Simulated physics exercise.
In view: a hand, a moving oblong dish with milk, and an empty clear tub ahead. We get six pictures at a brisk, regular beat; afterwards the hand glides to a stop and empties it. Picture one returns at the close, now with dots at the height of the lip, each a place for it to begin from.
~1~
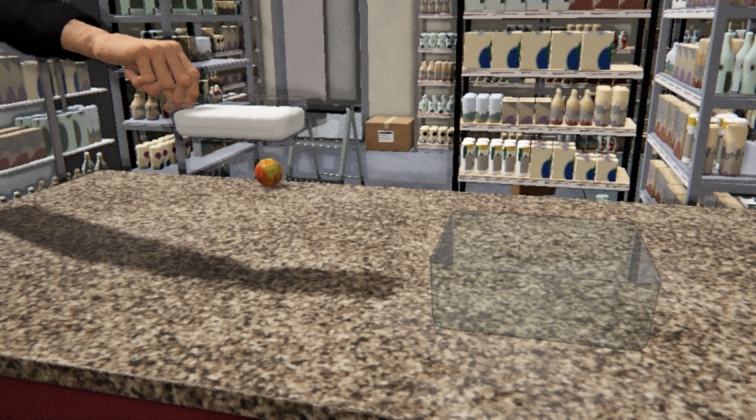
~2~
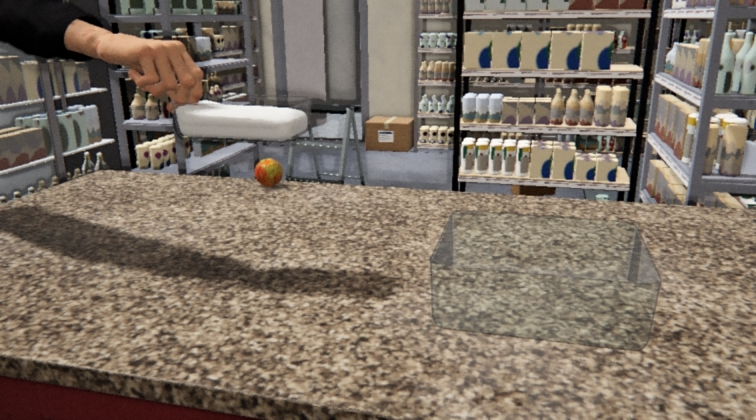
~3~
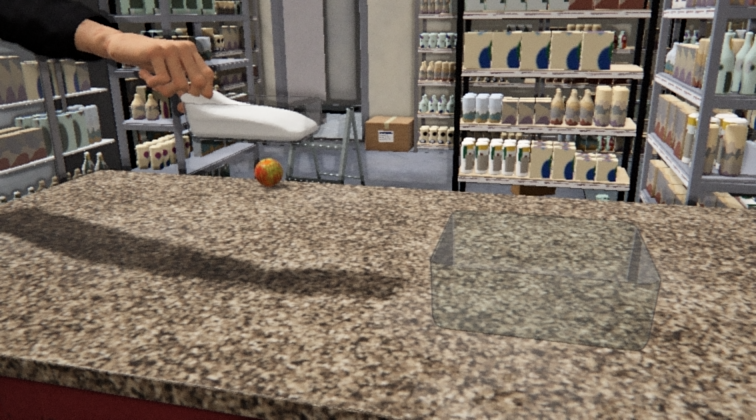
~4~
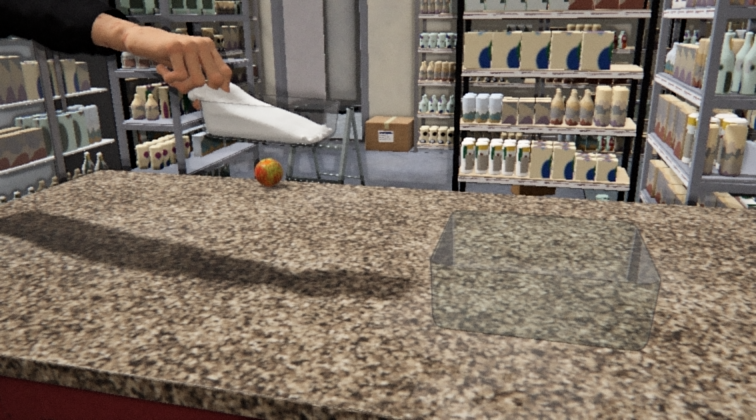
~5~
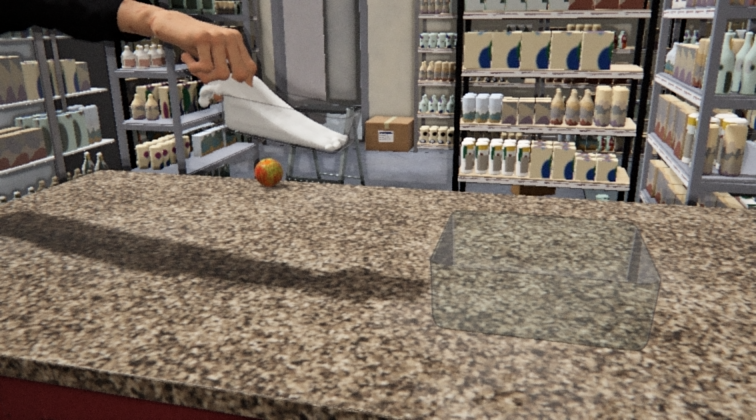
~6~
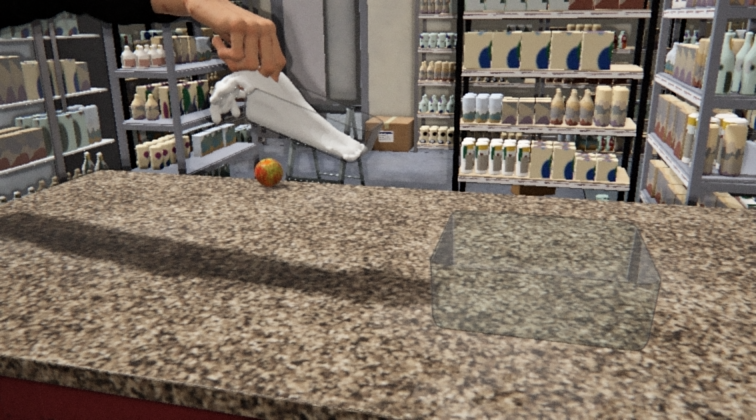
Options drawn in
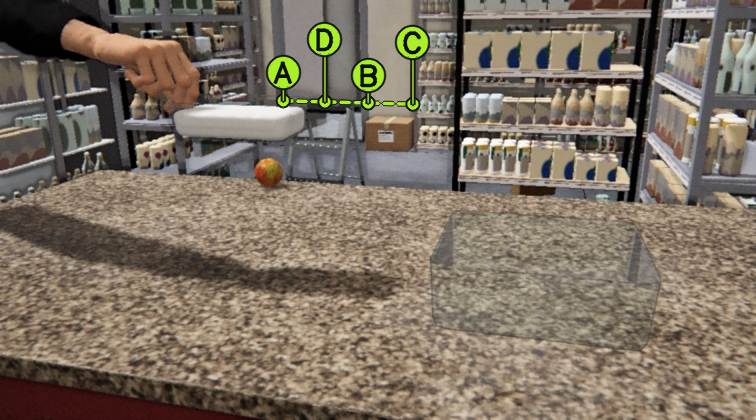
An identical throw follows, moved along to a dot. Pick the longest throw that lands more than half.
D.
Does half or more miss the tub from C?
No.
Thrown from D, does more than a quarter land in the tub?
Yes, it does.
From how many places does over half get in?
Three.
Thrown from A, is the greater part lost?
Yes, it does.
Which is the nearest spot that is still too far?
A.
In lime, A at (283, 100); B at (368, 103); C at (412, 104); D at (324, 101).
Choosing A, about 23 % lands in the tub, 74 % falls short and 3 % goes beside or beyond.
Choosing B, about 68 % lands in the tub, 25 % falls short and 7 % goes beside or beyond.
Choosing C, about 70 % lands in the tub, 17 % falls short and 14 % goes beside or beyond.
Choosing D, about 62 % lands in the tub, 32 % falls short and 6 % goes beside or beyond.
